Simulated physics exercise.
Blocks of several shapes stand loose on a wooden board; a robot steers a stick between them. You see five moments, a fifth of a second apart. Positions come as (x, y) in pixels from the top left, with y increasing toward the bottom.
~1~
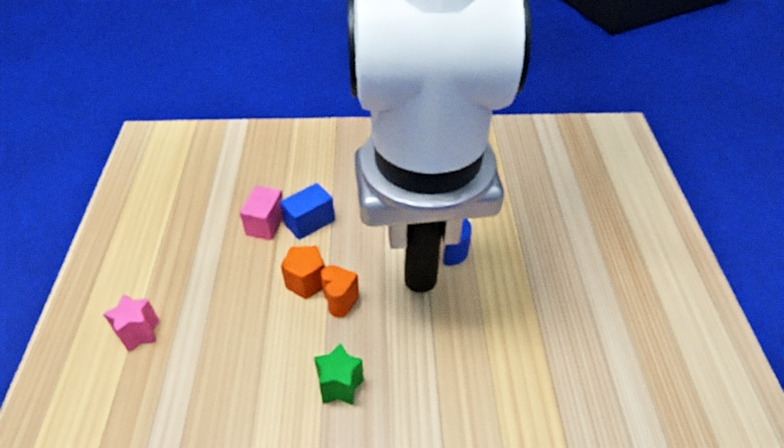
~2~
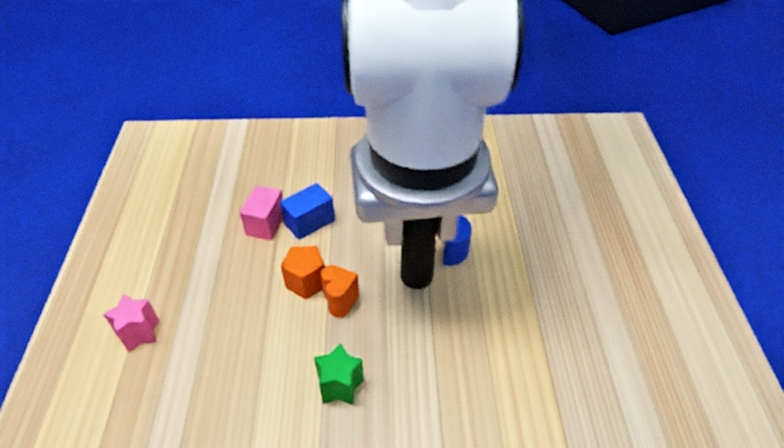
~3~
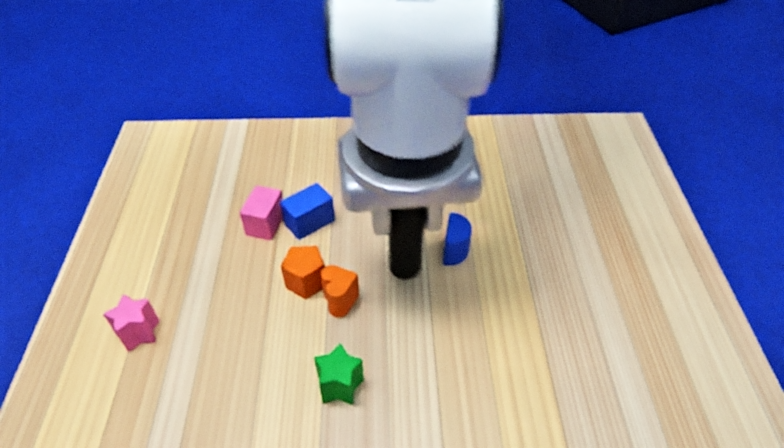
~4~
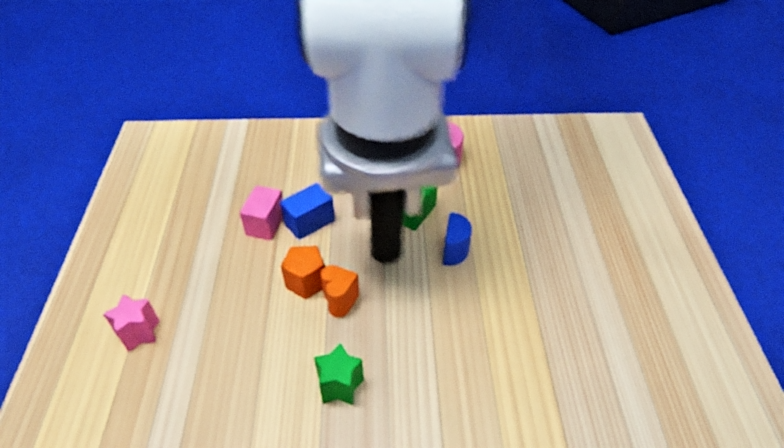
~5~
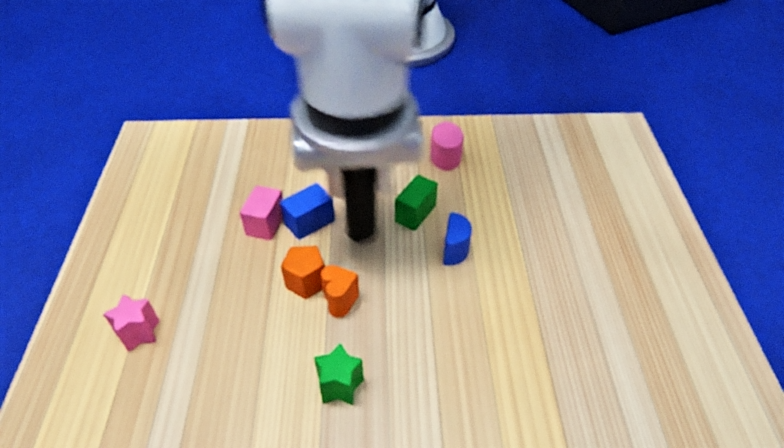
At the start, a white robot arm holds a black stick over a wooden board scattered with pink, blue, orange and green blocks. The arm moves the stick slightly left and away from the viewer, pushing nothing, and a green block and a pink cylinder come into view behind it.
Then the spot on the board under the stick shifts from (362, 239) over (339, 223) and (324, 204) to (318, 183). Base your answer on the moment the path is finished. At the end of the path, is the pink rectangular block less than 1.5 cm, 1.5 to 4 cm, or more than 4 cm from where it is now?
It travels less than 1.5 cm.
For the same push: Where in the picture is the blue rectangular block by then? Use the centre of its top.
Located at (292, 187).
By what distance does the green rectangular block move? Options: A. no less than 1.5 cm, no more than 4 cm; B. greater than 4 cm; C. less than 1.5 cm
C (less than 1.5 cm)
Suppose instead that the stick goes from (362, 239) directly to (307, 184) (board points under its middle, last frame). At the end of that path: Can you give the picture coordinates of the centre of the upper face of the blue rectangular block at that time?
I think it will end close to (290, 186).
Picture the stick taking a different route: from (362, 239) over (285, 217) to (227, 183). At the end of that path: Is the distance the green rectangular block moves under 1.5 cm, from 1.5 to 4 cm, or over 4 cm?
That one ends up within 1.5 cm of where it is now.
The first path, step by step. Halfway along, stick at (329, 206); blue rectangular block at (295, 194), turned 40° anticlockwise.
At the end, stick at (318, 175); pink rectangular block at (257, 201); blue rectangular block at (292, 187), turned 70° anticlockwise; green rectangular block unmoved.
